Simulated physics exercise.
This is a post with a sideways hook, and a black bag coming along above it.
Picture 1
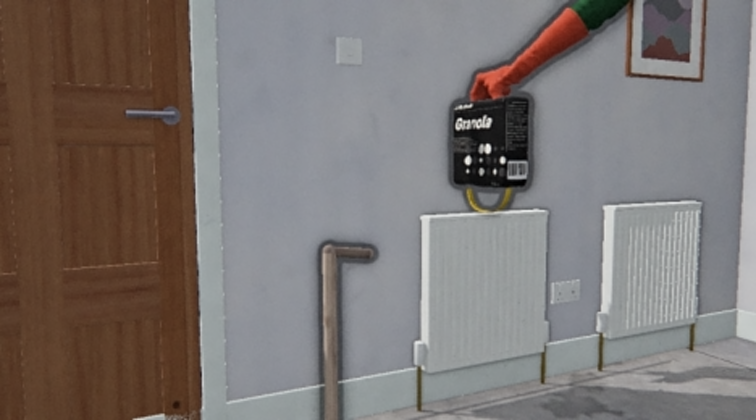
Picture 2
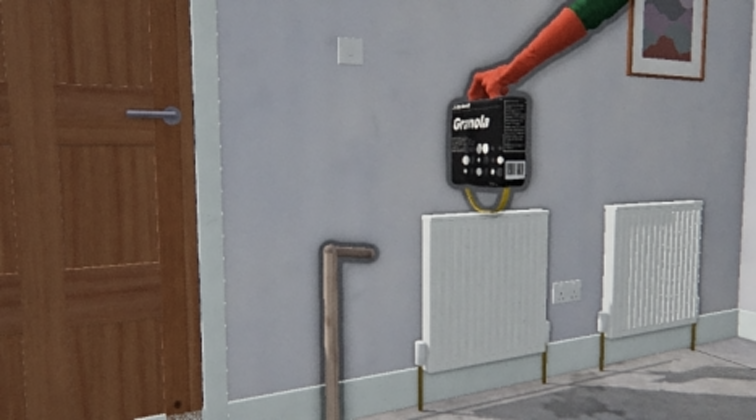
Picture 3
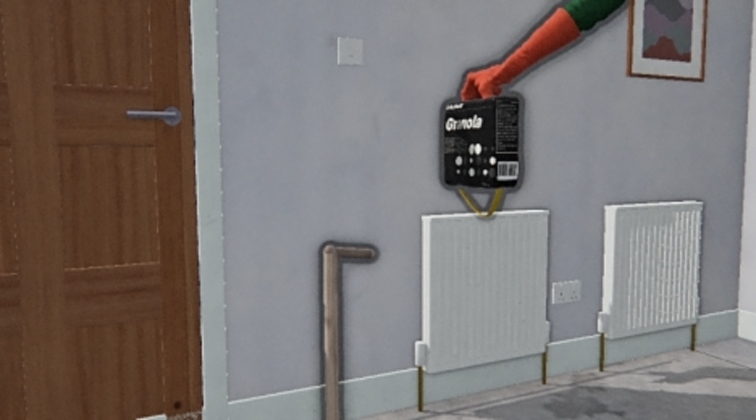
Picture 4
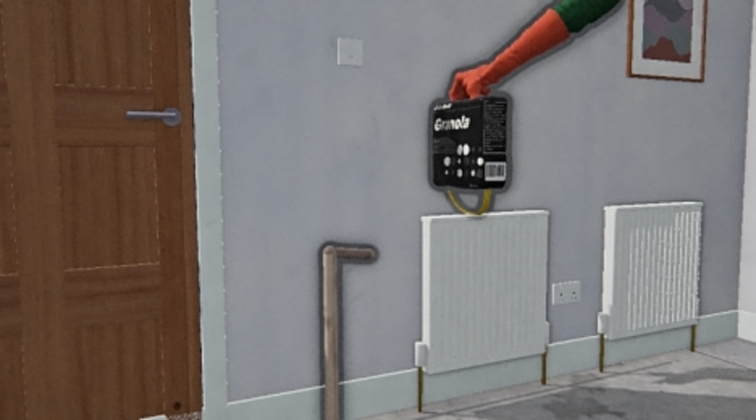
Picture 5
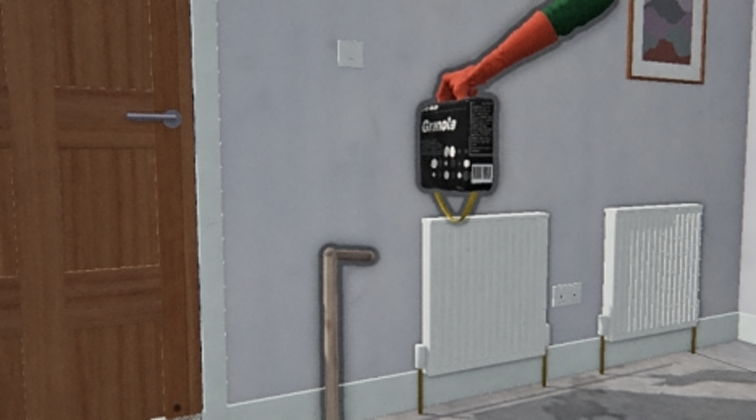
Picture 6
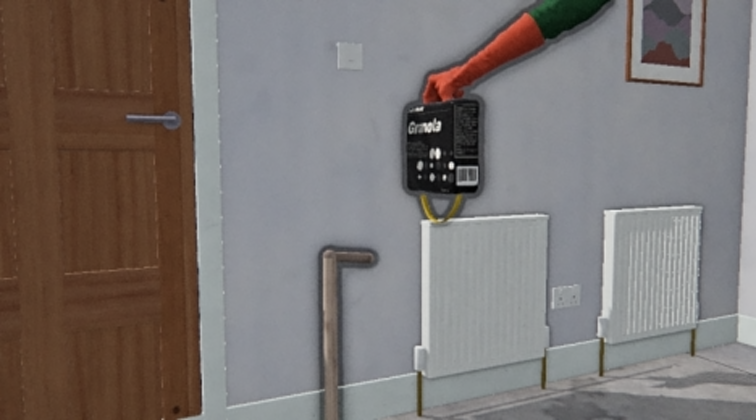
In this clip, a red-gloved hand with a green sleeve holds a black bag labelled Granola, a yellow loop hanging beneath it, and moves it slowly a short way left above white radiators, while a hooked post stands still.
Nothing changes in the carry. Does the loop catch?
Outcome: The black bag goes by freely.
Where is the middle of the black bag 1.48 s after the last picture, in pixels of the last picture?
At about (198, 146).
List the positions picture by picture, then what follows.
In the first picture, black bag (489, 144); hook tip (369, 254).
In the second picture, black bag (486, 143); bottom of the loop (488, 212).
In the third picture, black bag (479, 144).
In the fourth picture, black bag (468, 144); bottom of the loop (473, 214).
In the fifth picture, black bag (455, 146).
In the sixth picture, black bag (441, 148); bottom of the loop (438, 222); hook tip (369, 258); hook points towards it, loop hangs above the hook.
Then, 0.36 s after the last picture, bag nearing the post near (390, 148).
Then, 0.92 s after the last picture, bag over the post near (301, 147).
Then, 1.48 s after the last picture, bag past the post near (198, 146).
At rest, bag past the post near (173, 146). The black bag comes away clean.
